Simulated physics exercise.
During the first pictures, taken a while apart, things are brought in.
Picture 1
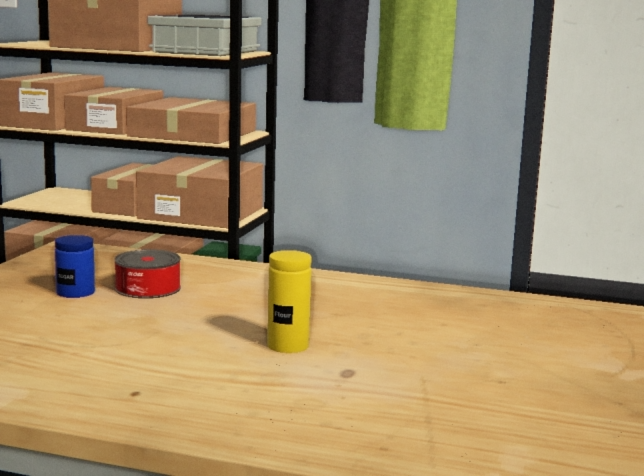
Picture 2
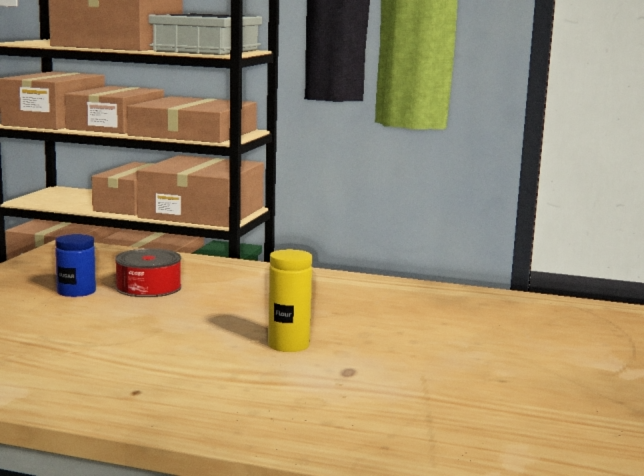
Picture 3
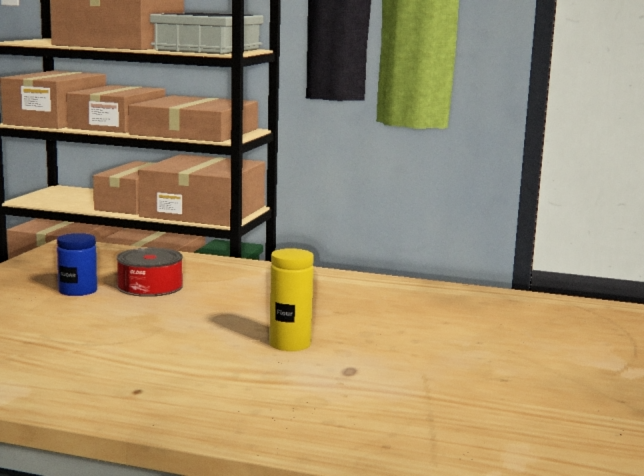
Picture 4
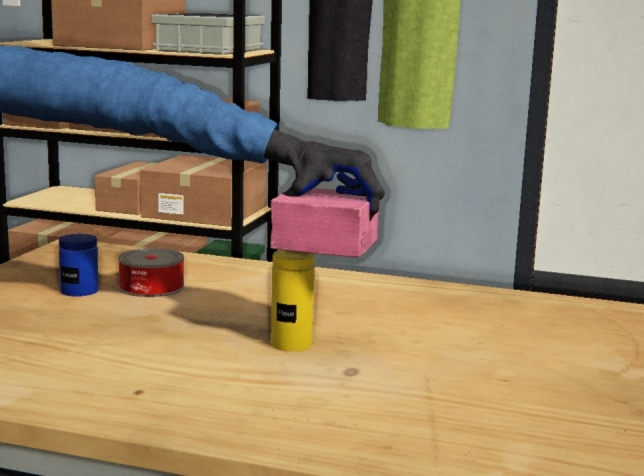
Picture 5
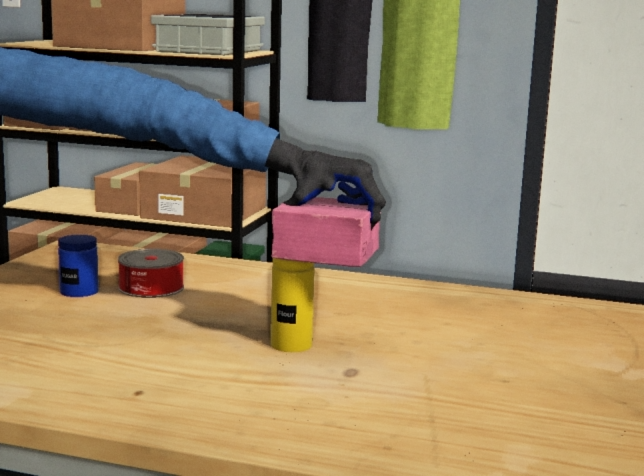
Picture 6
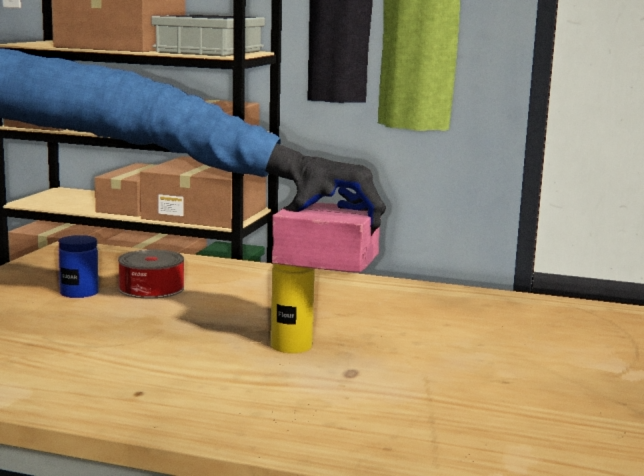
On a wooden workbench, a gloved hand lowers a pink box onto a yellow jar.
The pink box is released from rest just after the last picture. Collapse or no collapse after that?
Collapse.
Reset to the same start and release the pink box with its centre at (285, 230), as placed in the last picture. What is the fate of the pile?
Afterwards the pile remains stable.
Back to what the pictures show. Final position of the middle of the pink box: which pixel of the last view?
The object winds up at approximately (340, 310).
Then, 0.30 s on from there, pink box now fallen.
Then, 0.40 s on from there, things are still on the move.
Then, 1.70 s on from there, nothing new.
In the end, fallen, pink box; the other 3 unmoved. At the end, from the last picture's camera, pink box near (340, 310). The pile gives way.
